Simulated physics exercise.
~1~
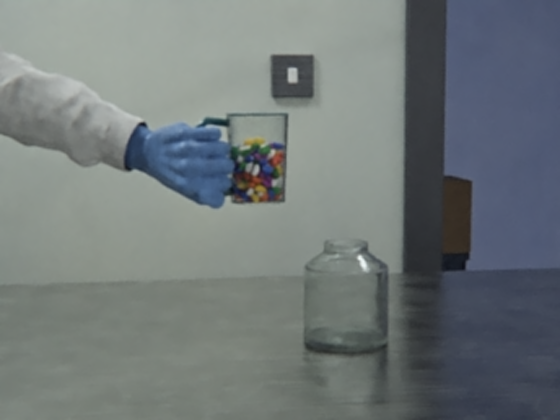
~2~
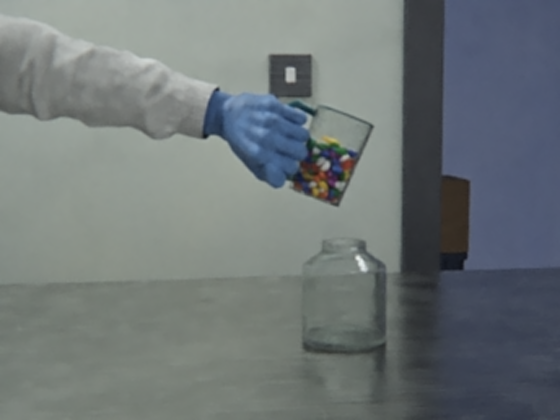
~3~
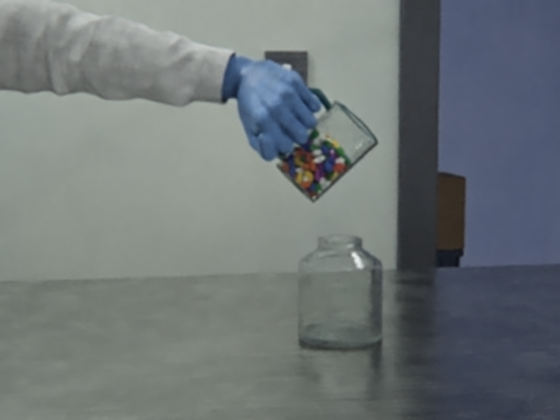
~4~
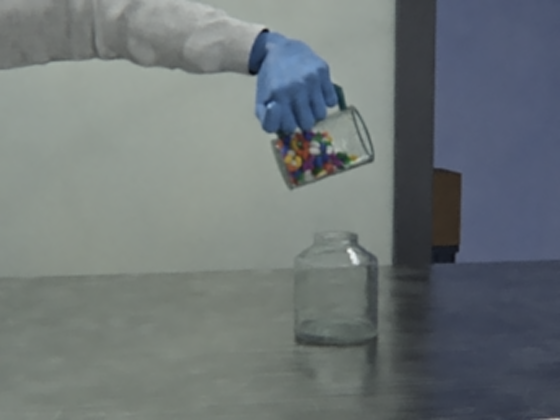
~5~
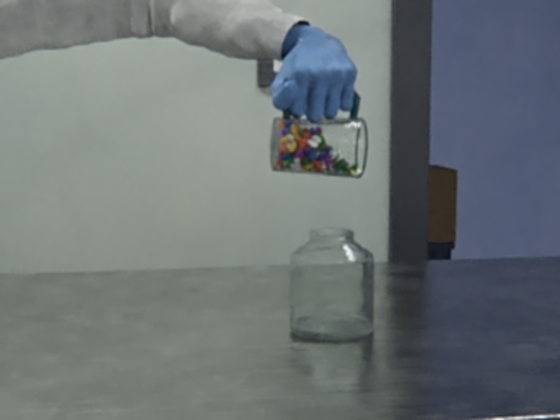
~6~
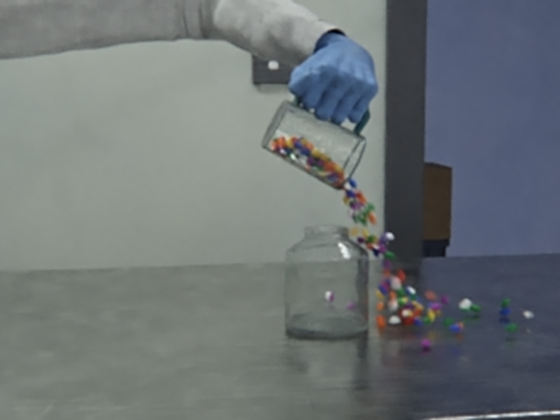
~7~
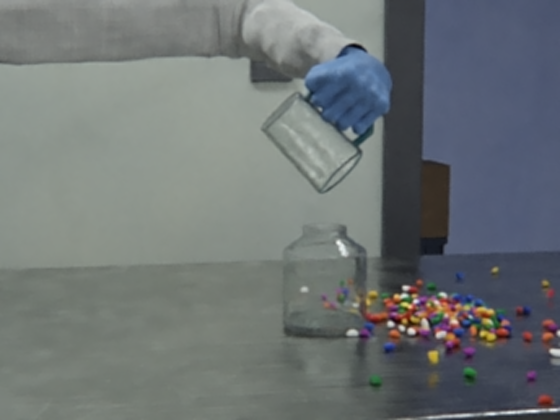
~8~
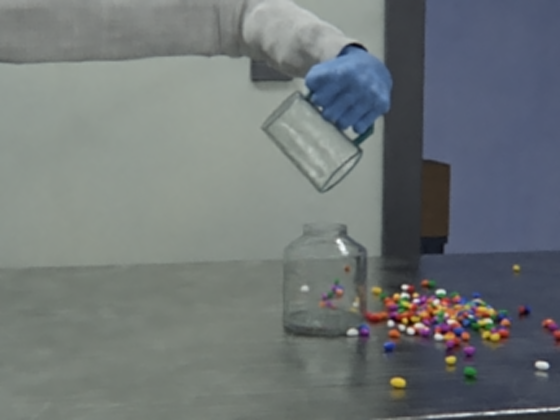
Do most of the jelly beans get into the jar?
No, the larger part of them spills outside onto the table to the right of the jar, with very few, if any, in the jar or left in the cup.
In a plain room with a pale wall, a grey tabletop is seen from the side, with a dark post and a bluish area at the right. A clear, open jar stands on the table, and an arm in a whitish sleeve and blue glove holds a glass cup of colourful jelly beans above it to the left. The arm moves right and tips the cup onto its side over the jar as the view drifts slightly right. Tilted further, the cup pours its beans past the jar's right side. They bounce and scatter across the table, leaving the cup empty and still tilted downward.
